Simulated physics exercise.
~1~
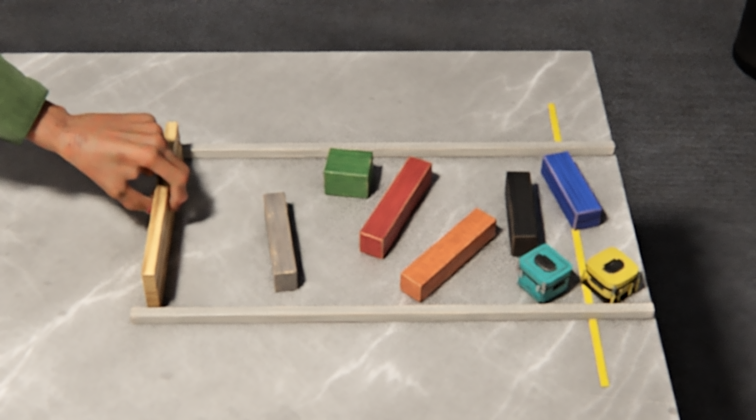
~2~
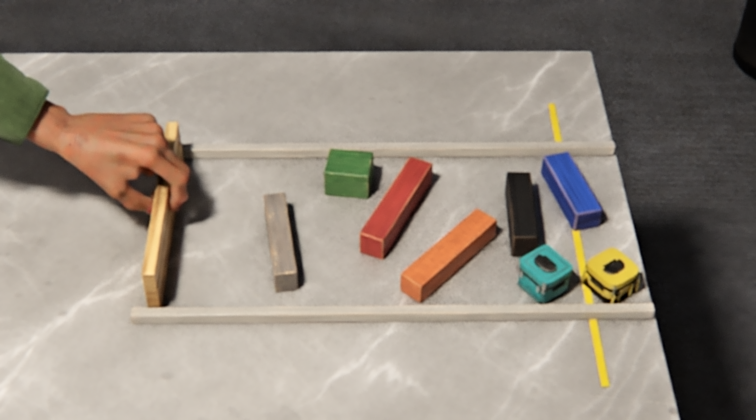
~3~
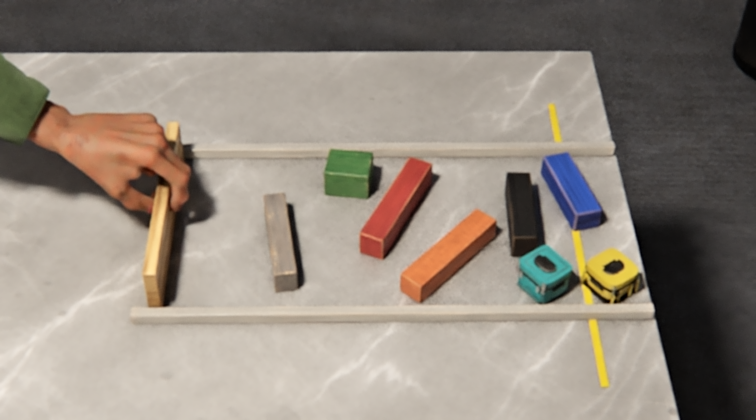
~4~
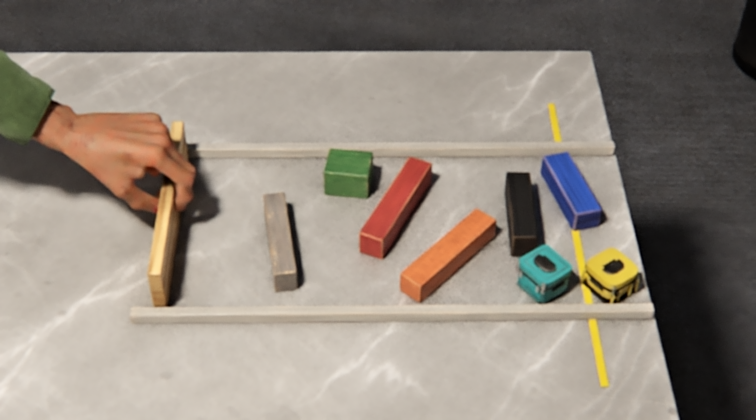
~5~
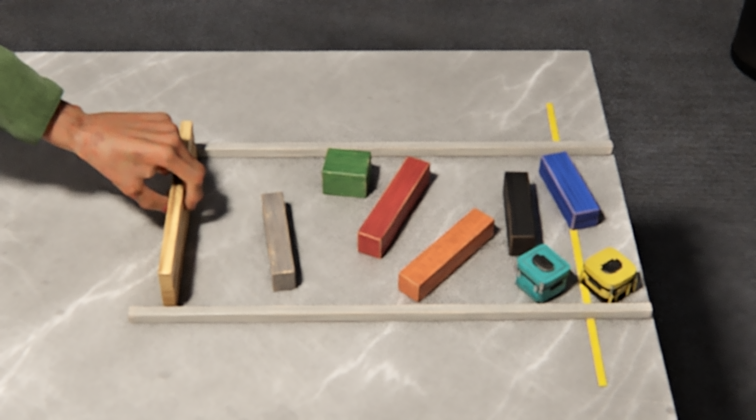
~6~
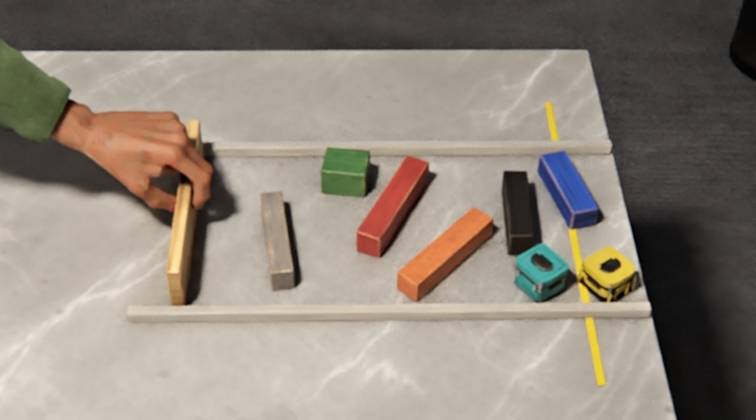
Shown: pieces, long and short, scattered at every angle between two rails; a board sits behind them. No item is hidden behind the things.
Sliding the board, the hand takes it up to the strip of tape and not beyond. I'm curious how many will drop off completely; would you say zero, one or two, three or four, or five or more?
I would say three or four.
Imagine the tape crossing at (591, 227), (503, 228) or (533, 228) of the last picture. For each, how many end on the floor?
Respectively, 6, 0 and 3.
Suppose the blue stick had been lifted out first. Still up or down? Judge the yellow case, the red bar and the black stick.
Yellow case down, red bar still up, black stick down.
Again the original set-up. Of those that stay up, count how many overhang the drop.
I'd say 2 of them.
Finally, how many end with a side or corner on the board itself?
It is in contact with 2.
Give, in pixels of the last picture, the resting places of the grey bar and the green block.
Final spots - grey bar (587, 237), green block (586, 169).
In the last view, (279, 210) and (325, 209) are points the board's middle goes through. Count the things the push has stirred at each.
At the first spot the count is 1, and at the second it is 2.
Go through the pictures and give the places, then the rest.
In the first picture, yellow case (611, 277); blue stick (571, 190); turquoise case (544, 275); board (164, 212); tape (575, 228).
In the second picture, blue stick (571, 191); orange bar (449, 255).
In the third picture, turquoise case (544, 276); board (165, 212).
In the fourth picture, yellow case (611, 277); red bar (396, 207).
In the fifth picture, blue stick (569, 190); black stick (519, 213).
In the sixth picture, yellow case (608, 276); blue stick (567, 190); turquoise case (541, 274); board (187, 210); tape (572, 227).
Soon after, none off yet; yellow case at rest near (608, 276); blue stick at rest near (567, 190); turquoise case at rest near (541, 274).
Then, none off yet; yellow case at rest near (608, 276); blue stick at rest near (569, 189); turquoise case moving near (550, 275).
At rest, the number that fall off is three or four; fallen, black stick, turquoise case, blue stick and yellow case.
